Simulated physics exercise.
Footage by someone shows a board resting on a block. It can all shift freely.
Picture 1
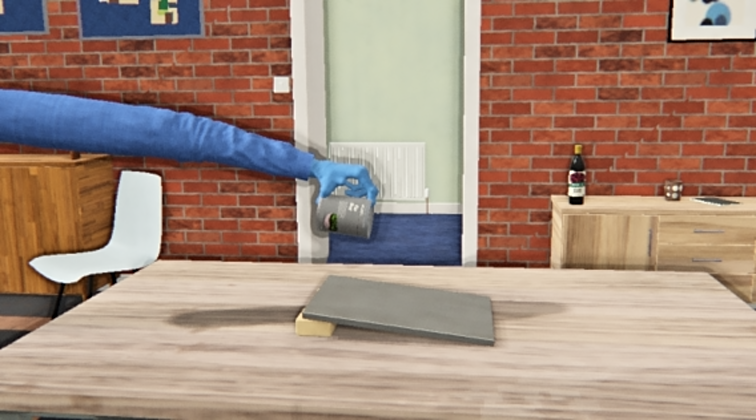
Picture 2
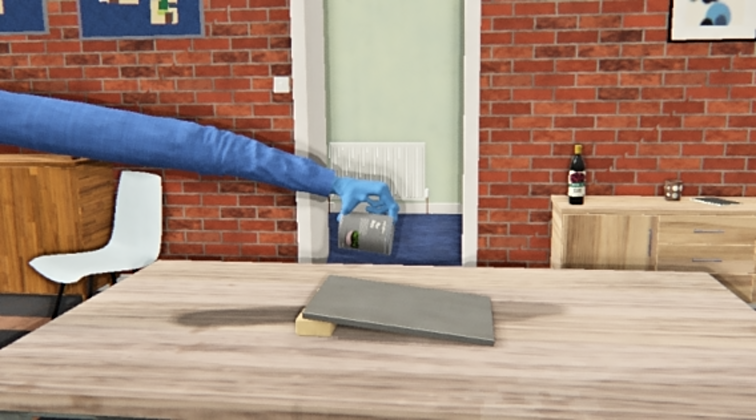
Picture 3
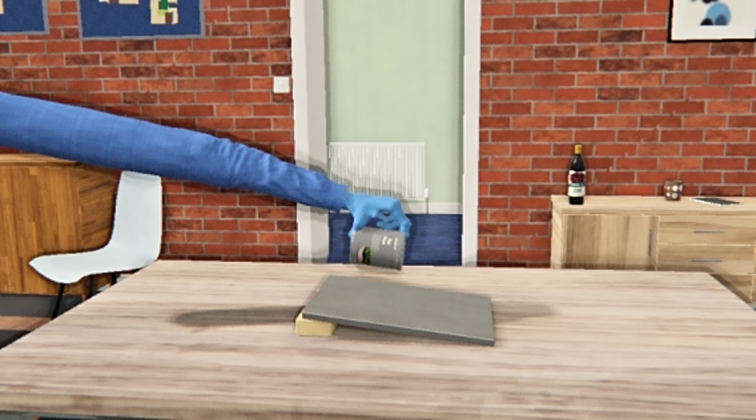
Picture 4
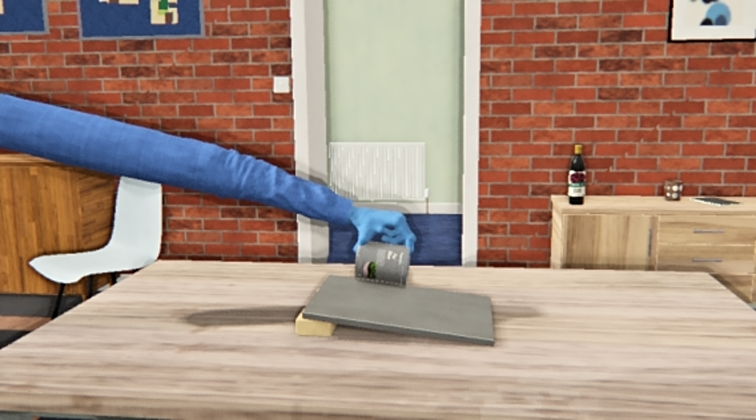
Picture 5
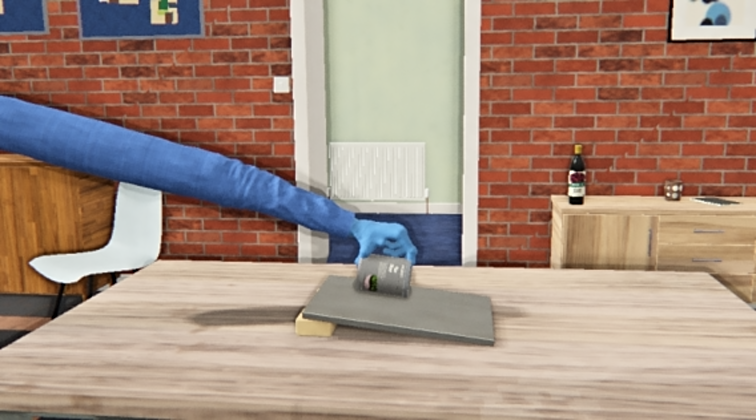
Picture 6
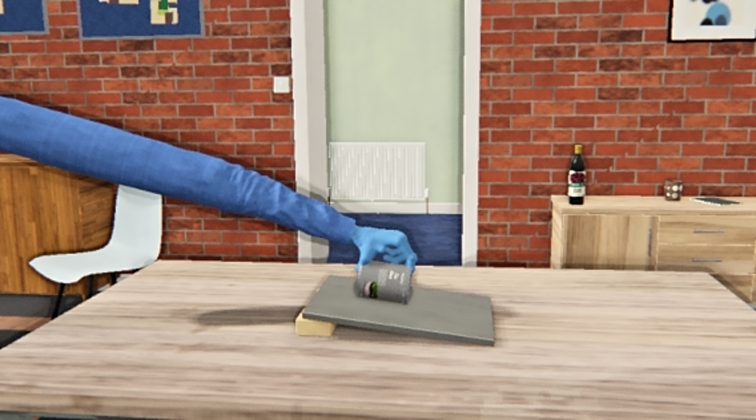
At first, a blue-sleeved arm with a blue-gloved hand holds a grey tin above a grey board that rests tilted on a small block on a wooden table. The hand moves right and lowers the tin, then sets it down on the board, still gripping it, while the board stays still.
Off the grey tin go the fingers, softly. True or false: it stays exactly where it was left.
True.
Then, 0.30 s after the last picture, nothing has stirred.
Then, 0.70 s after the last picture, grey tin resting near (385, 282).
At rest, it is in place. Seen from the same camera at the end, grey tin near (385, 282). The grey tin stays where it is put.
